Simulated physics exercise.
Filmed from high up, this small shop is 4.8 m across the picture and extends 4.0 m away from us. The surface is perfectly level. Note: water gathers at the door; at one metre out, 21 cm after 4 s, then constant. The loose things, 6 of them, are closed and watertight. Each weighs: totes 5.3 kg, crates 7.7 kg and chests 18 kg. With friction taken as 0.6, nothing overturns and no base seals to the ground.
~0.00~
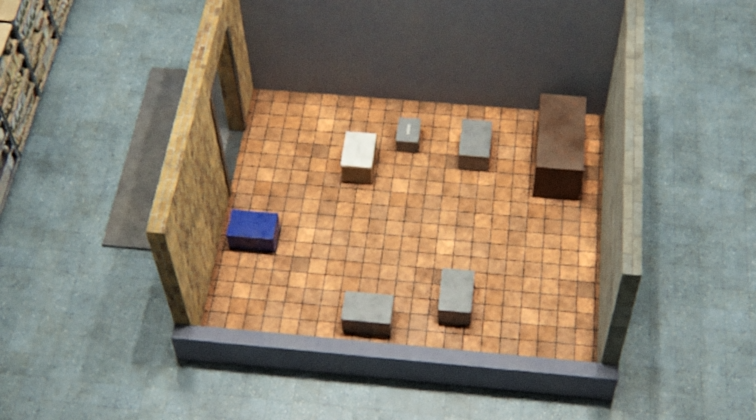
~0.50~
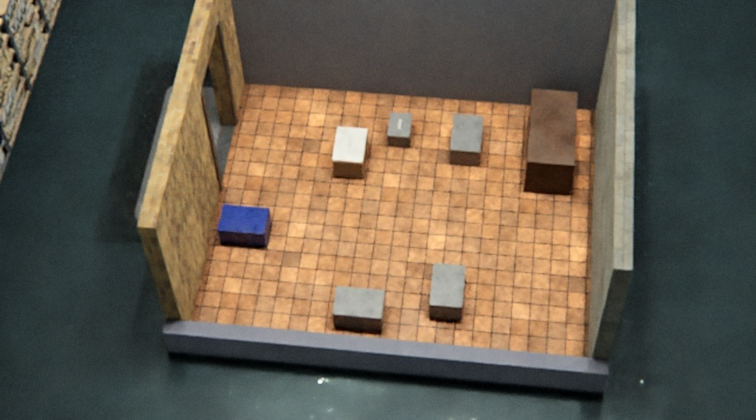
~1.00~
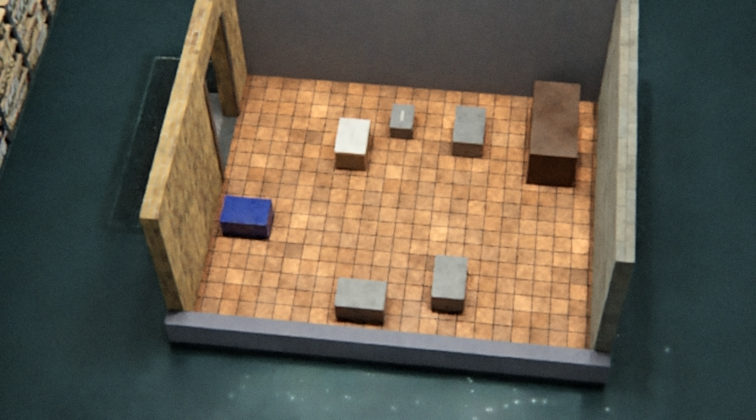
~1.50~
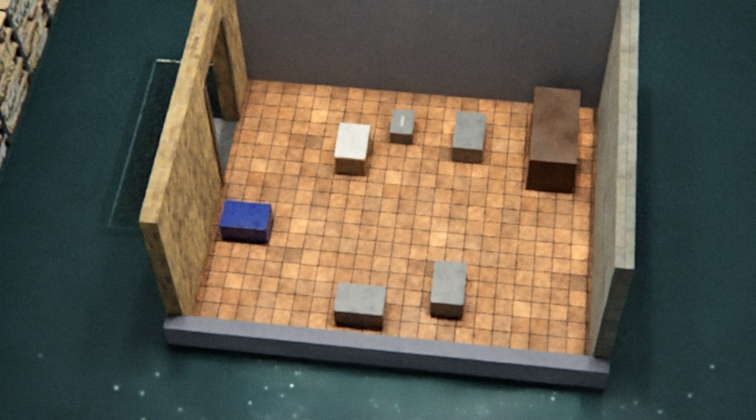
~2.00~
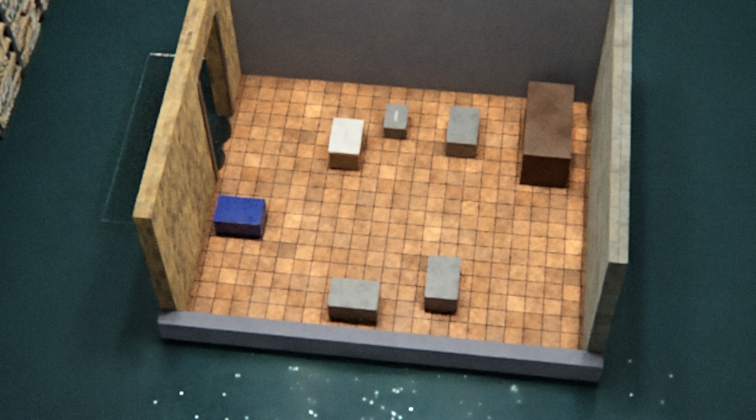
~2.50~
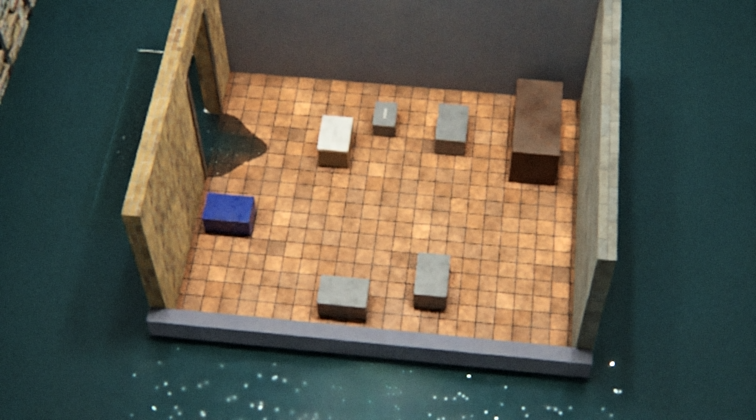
A small, open-topped shop with a tiled floor and scattered blocks stood on pale ground until dark water surrounded it, and then a little water spread in through the left doorway while the blocks stayed put.
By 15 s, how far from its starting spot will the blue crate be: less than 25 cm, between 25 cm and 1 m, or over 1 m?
The blue crate ends up between 25 cm and 1 m away.
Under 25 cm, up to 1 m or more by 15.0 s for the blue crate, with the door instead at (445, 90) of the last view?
Well, the blue crate really gets moving far.
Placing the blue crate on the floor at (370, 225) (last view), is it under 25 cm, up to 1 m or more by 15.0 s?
Answer: It covers a big distance.
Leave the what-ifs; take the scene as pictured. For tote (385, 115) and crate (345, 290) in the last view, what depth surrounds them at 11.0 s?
Depth approx. 7 cm / 3 cm.
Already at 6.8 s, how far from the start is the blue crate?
Roughly 0 centimetres by that point.
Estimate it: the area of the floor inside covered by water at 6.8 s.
Roughly 15 m2.
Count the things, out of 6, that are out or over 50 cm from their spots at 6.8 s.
0 in all.
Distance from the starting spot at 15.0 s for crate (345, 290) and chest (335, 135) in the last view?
The first is 200 cm from its start, the second 200 cm.
After 3.5 s the blue crate is near (228, 208), 0.0 m from its start, aground; 0 afloat.
After 6.8 s the blue crate is near (228, 208), 0.0 m from its start, aground; 0 afloat.
After 11.0 s the blue crate is near (228, 208), 0.0 m from its start, aground; 3 afloat.
After 15.0 s the blue crate is near (247, 186), 0.4 m from its start, afloat; 6 afloat.
